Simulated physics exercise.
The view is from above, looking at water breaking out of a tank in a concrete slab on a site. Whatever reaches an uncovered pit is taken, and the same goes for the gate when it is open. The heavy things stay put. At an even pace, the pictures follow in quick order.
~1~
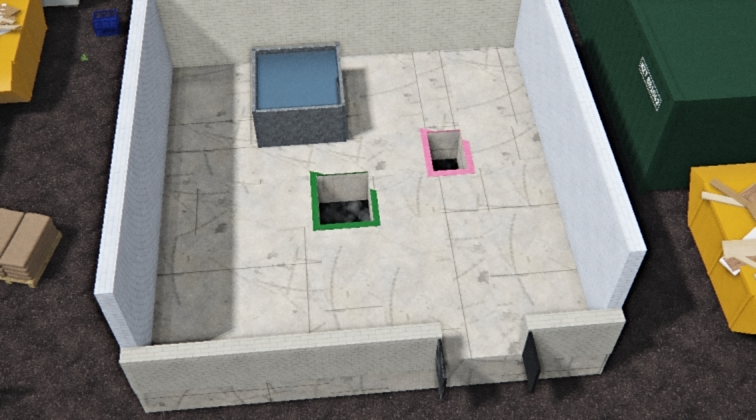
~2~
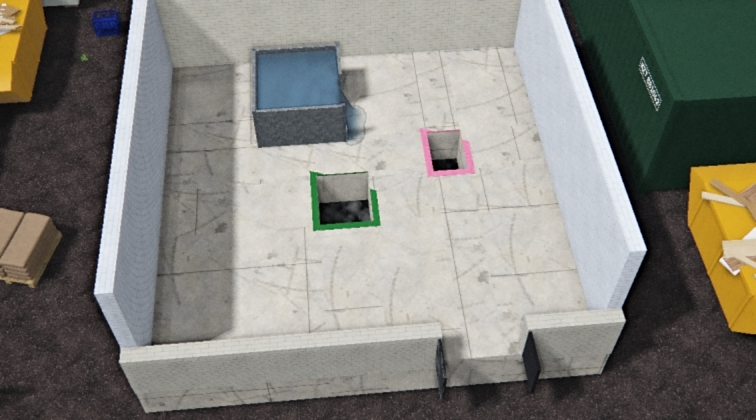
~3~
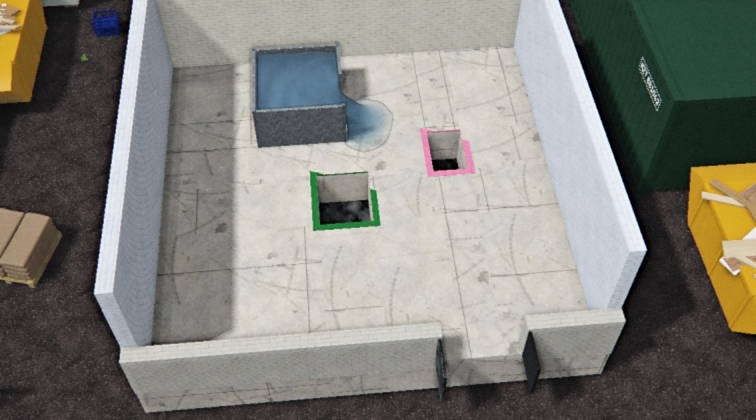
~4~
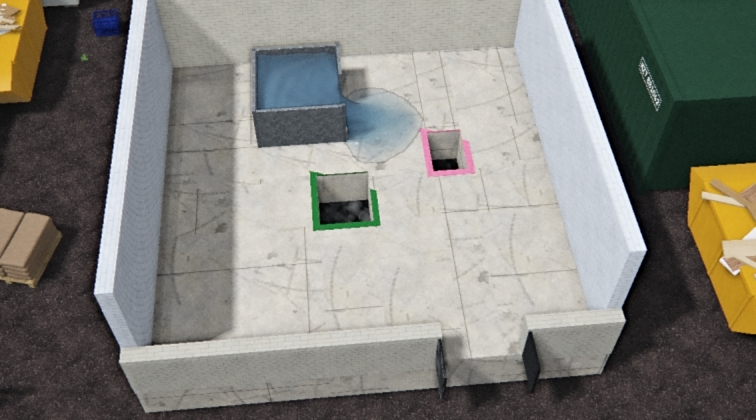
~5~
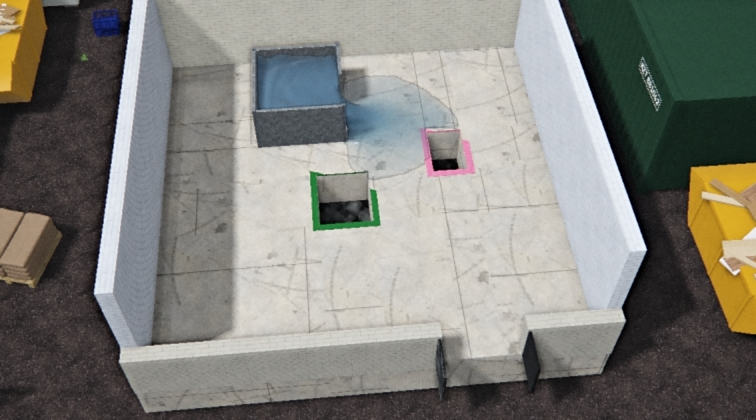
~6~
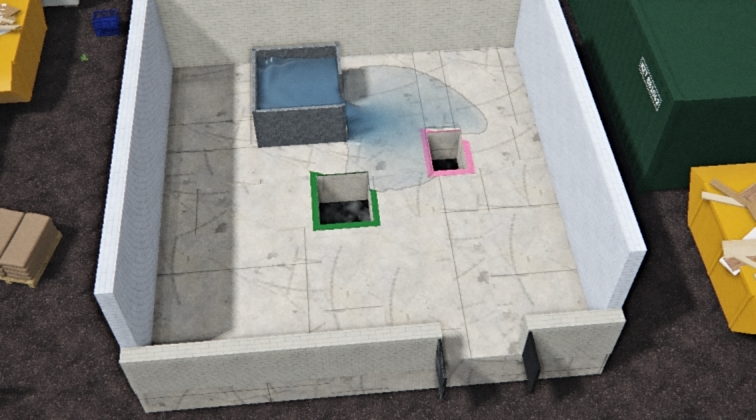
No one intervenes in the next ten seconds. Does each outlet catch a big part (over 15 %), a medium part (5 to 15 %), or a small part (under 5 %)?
Parts caught - gate: A medium part; pink pit: A big part; green pit: A small part.
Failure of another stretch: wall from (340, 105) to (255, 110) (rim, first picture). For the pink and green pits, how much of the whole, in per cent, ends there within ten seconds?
Out of every hundred parts, pink takes 0 and green takes 50.
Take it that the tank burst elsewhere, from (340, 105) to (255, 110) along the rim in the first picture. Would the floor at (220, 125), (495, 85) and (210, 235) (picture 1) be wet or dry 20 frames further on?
Listed in order, they come out without a puddle, without a puddle and sitting in a pool.
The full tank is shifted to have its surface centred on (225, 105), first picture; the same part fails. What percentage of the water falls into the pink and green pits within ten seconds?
Pink 30 %, green 25 %.
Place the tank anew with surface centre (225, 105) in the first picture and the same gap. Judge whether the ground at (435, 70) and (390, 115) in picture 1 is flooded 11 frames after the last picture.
First submerged, then submerged.
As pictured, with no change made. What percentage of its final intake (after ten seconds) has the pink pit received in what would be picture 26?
Approximately 60 in a hundred, I reckon.
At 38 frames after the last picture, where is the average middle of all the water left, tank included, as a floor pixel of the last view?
At roughly (418, 150).
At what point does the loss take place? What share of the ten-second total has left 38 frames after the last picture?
Working it through, I arrive at 70 per cent.
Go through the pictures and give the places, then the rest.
The first picture shows still water in the water tank at (297, 80).
In the second picture, the front is at (353, 143), out from the gap at (341, 111).
In the third picture, the front is at (387, 113), out from the gap at (341, 114).
In the fourth picture, the front is at (417, 126), out from the gap at (341, 115).
In the fifth picture, water pours out at (341, 114) and has run to (453, 121).
In the sixth picture, water pours out at (341, 114) and has run to (482, 124).
A moment on, water covers 25 % of the floor; the gate 0 %, the pink pit 9 %, the green pit 0 %.
Next, water covers 35 % of the floor; the gate 0 %, the pink pit 15 %, the green pit 0 %.
Then, water covers 35 % of the floor; the gate 0 %, the pink pit 22 %, the green pit 0 %.
Later, water covers 50 % of the floor; the gate 2 %, the pink pit 29 %, the green pit 0 %.
In the end, water covers 70 % of the floor; the gate 8 %, the pink pit 36 %, the green pit 1 %.
